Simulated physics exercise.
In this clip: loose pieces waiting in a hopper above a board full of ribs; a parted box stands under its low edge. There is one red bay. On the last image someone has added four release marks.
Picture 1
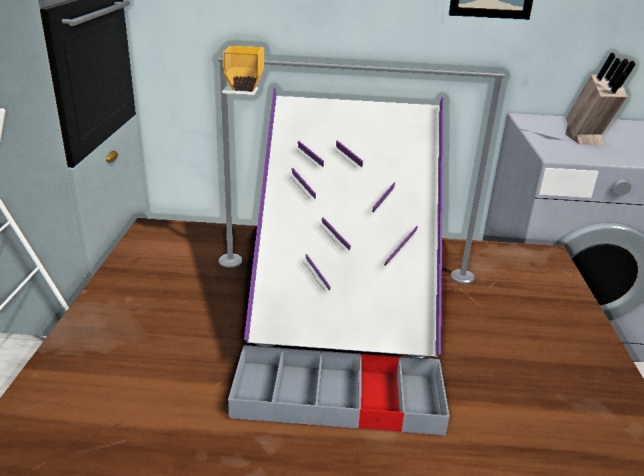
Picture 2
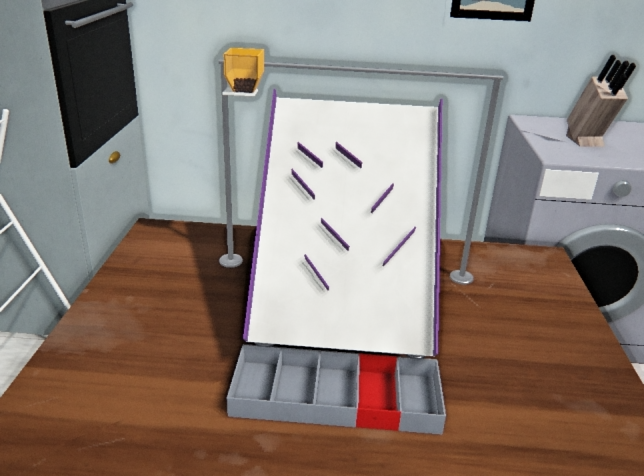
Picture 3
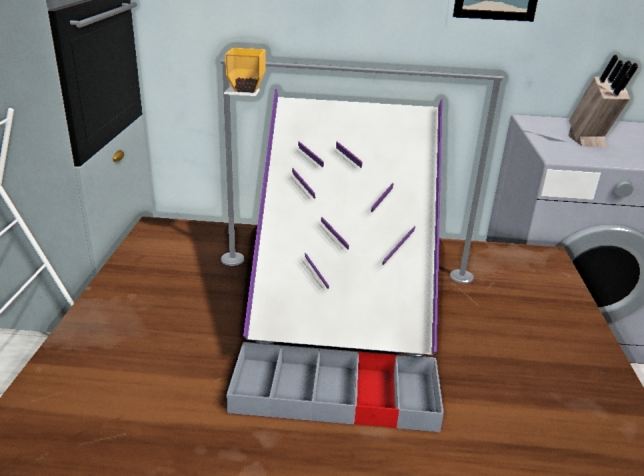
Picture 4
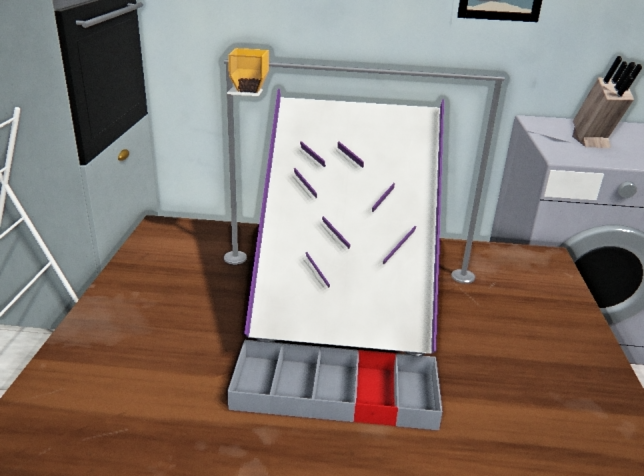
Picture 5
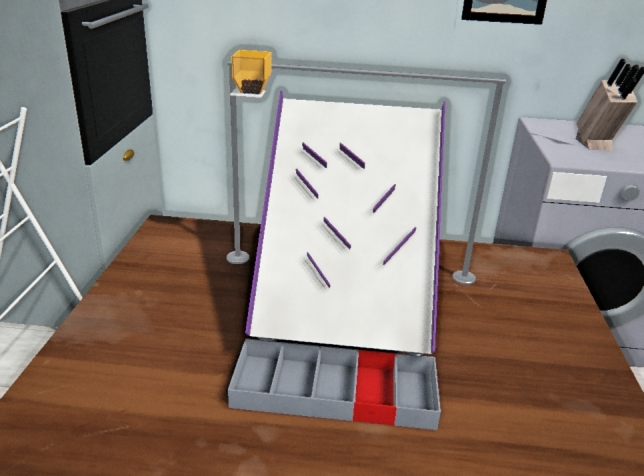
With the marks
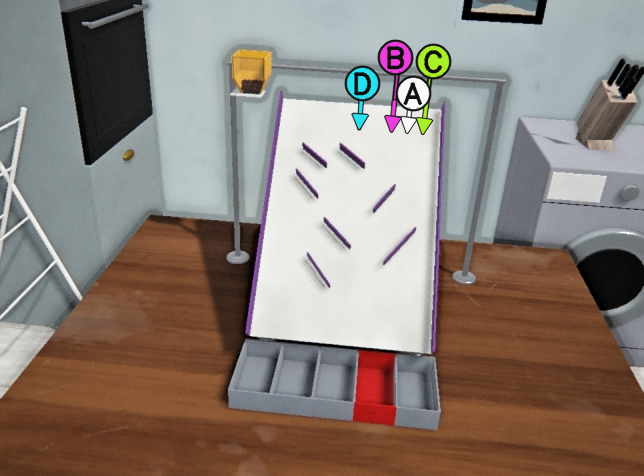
At the start, a yellow hopper holding small dark pieces sits at the upper left above a tilted white board with seven purple ribs, and a gray divided box with one red bay stands below. The view shifts very slightly, while the pieces, ribs and box stay in place throughout.
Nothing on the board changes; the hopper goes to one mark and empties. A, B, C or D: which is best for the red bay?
It is D.
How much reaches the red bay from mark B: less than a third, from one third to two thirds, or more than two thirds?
It is from one third to two thirds.
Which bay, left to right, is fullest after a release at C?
It is the fifth one.
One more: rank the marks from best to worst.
Best to worst: D, B, A, C.
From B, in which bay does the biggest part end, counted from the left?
The fourth.
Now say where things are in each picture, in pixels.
The first picture shows hopper at (245, 83), allspice berries, door shut.
The second picture shows ribs (298, 142) to (322, 162), (336, 142) to (362, 163), (292, 169) to (314, 194).
The third picture shows ribs (372, 208) to (393, 183), (321, 217) to (349, 246), (384, 261) to (415, 226).
The fourth picture shows ribs (306, 252) to (329, 285).
The fifth picture shows red bay at (375, 413), number 4 of 5 from the left.
On the marked copy, mark A meets the board at (407, 127); mark B meets the board at (392, 126); mark C meets the board at (423, 128); mark D meets the board at (359, 123).
With A, about a quarter in the red bay, about two thirds in other bays, a stray few outside the box.
With B, about half in the red bay, about half in other bays, a stray few outside the box.
With C, a stray few in the red bay, nearly all in other bays, a small part outside the box.
With D, most in the red bay, about a quarter in other bays, a stray few outside the box.
